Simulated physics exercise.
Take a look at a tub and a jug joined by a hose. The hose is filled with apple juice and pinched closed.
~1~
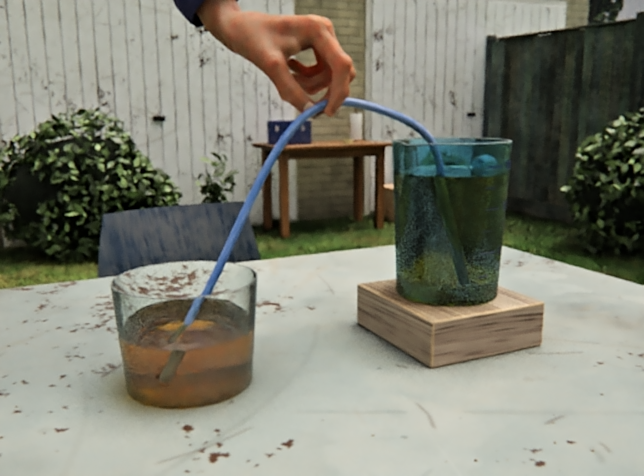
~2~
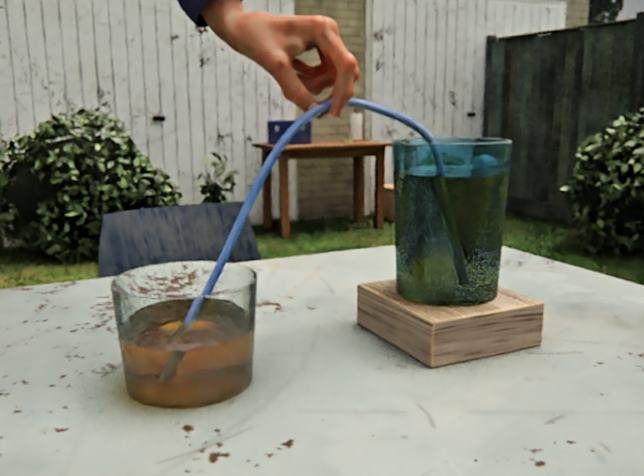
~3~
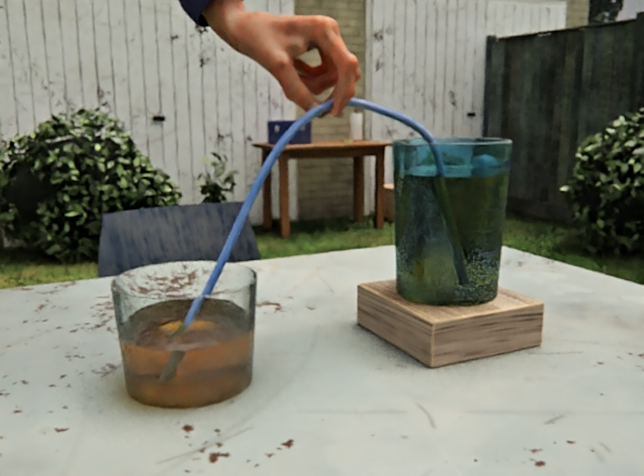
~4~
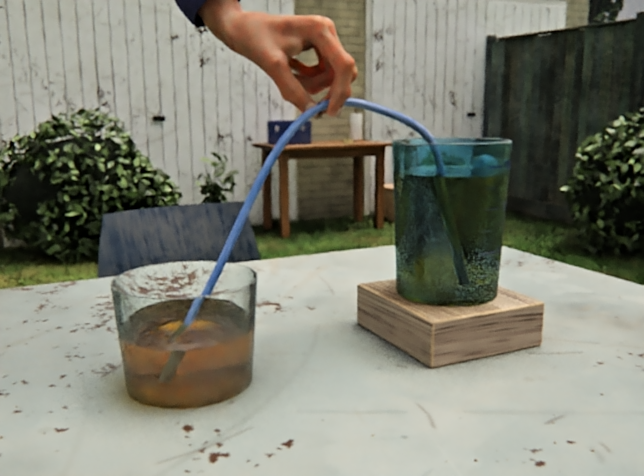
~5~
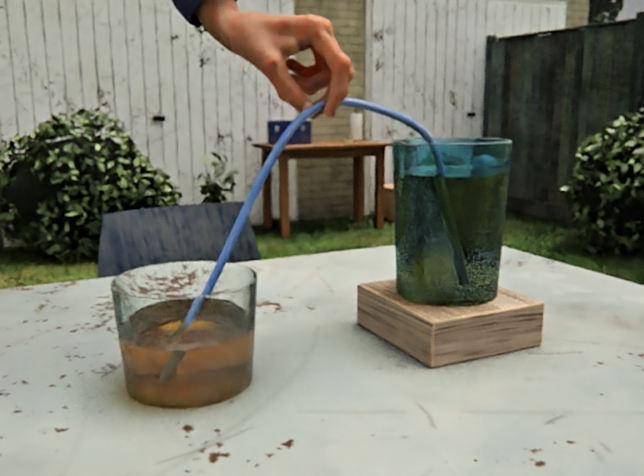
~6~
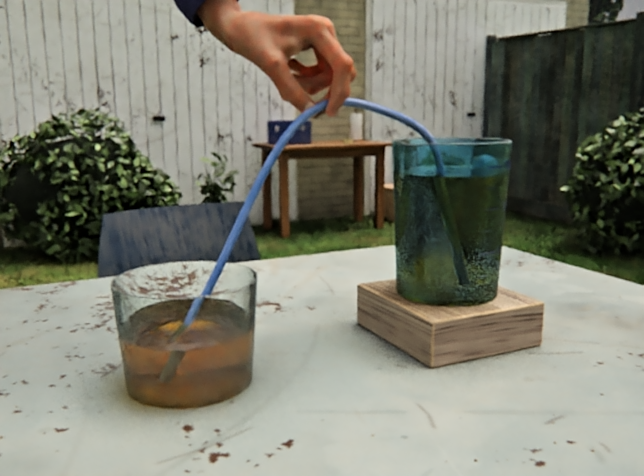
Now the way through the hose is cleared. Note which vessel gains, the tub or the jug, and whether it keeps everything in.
It flows - left side, one that fills - lets some out.
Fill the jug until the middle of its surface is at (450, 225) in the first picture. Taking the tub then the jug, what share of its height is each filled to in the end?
Roughly 85 % and 20 %.
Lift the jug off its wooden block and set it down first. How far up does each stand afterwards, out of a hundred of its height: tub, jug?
90 and 50 %.
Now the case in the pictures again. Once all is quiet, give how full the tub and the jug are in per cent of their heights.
Near 100 in a hundred for the first, near 30 in a hundred for the second.
A moment on, the tub is about three quarters full; the jug is about two thirds full.
Further on, the tub is full to the brim; the jug is about a third full; a puddle lies under the lower one.
When it is over, the tub is full to the brim; the jug is about a quarter full; a puddle lies under the lower one; the two surfaces are level.
